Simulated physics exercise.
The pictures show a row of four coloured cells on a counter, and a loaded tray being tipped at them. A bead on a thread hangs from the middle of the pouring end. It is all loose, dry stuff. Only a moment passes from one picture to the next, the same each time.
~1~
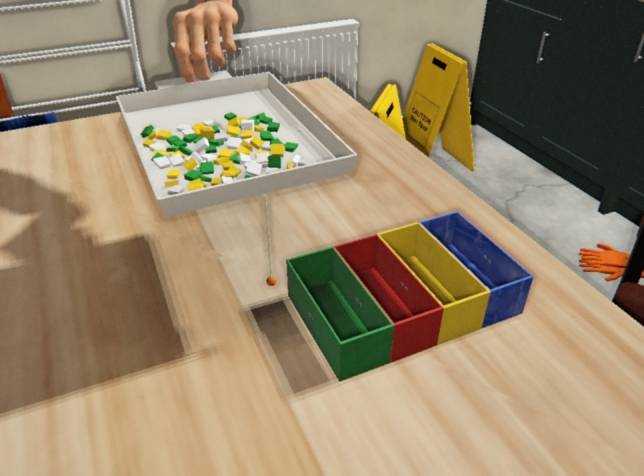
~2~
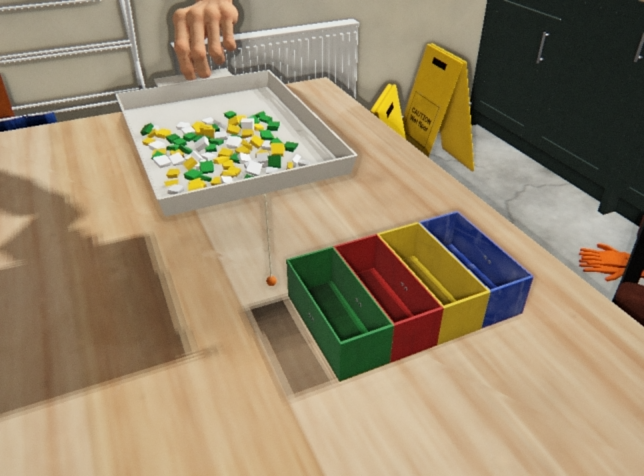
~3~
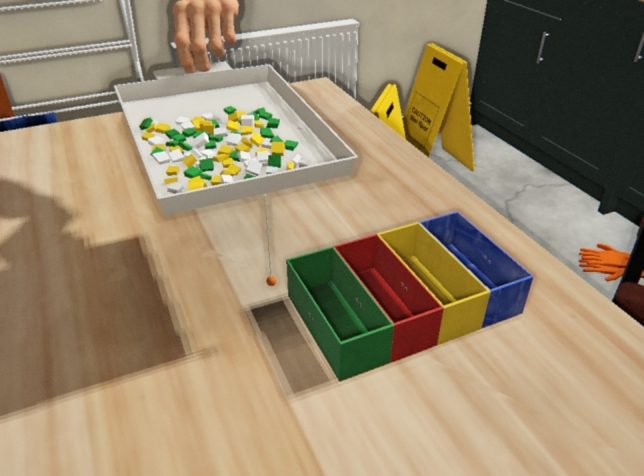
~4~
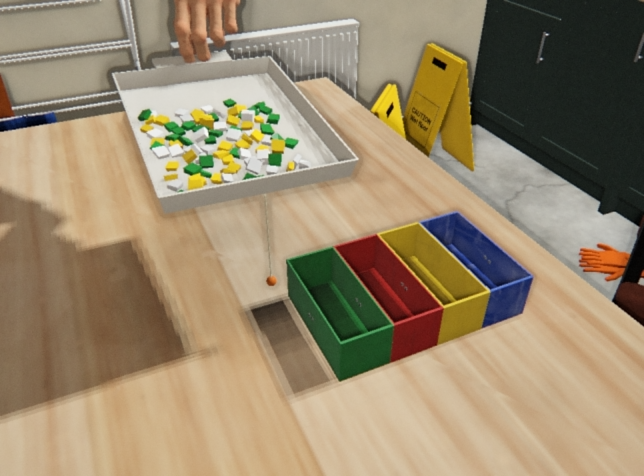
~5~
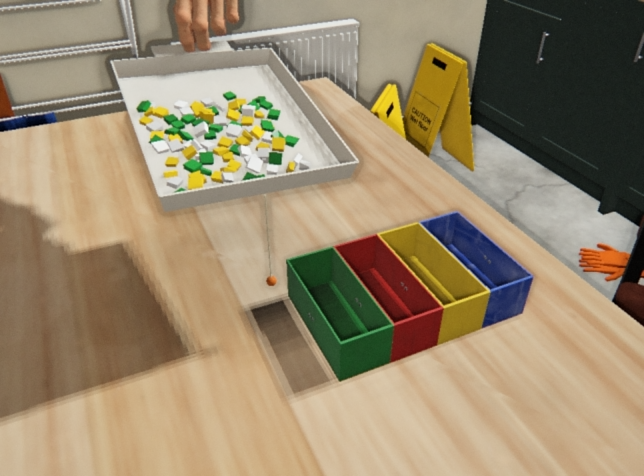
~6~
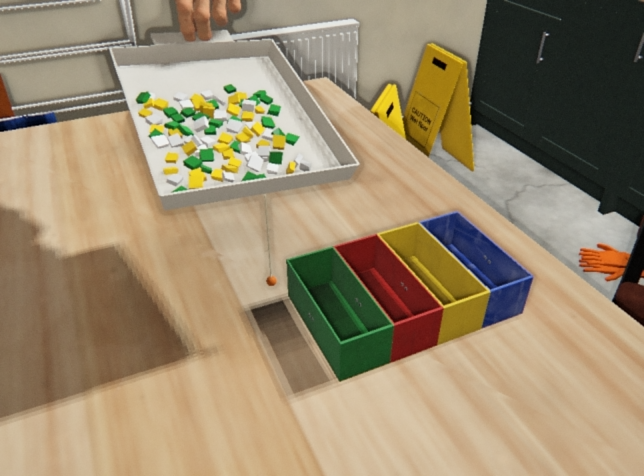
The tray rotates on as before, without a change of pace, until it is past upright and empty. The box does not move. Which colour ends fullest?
The green cell gets the most.
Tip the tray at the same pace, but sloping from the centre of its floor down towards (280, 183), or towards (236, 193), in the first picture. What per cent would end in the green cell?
The first gives 40 %, the second 0 %.
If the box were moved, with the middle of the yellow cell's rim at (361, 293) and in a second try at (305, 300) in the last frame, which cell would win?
First yellow, then the blue one.
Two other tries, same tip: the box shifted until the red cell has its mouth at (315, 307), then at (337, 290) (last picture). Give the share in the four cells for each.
About 100 and 100 per cent.
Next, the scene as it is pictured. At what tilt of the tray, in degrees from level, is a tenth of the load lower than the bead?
Around 90° of tilt.
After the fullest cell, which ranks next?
Next in line is the red cell.
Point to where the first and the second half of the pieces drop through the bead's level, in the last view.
The first part at (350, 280); the rest at (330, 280).
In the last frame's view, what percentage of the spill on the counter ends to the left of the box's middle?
Some 100 per cent.
Shortly afterwards, tray tipped steeply; the whole lot on the tray.
Next, tray tipped right over; the bulk on the tray; a little in the green cell; only a few in the red cell; a little falling or outside the box.
Some moments later, tray tipped past a quarter turn; near two thirds in the green cell; near a quarter in the red cell; near a quarter falling or outside the box.
In the end, tray tipped past a quarter turn; near two thirds in the green cell; near a quarter in the red cell; none at all in the yellow cell; none at all in the blue cell; near a quarter outside the box.
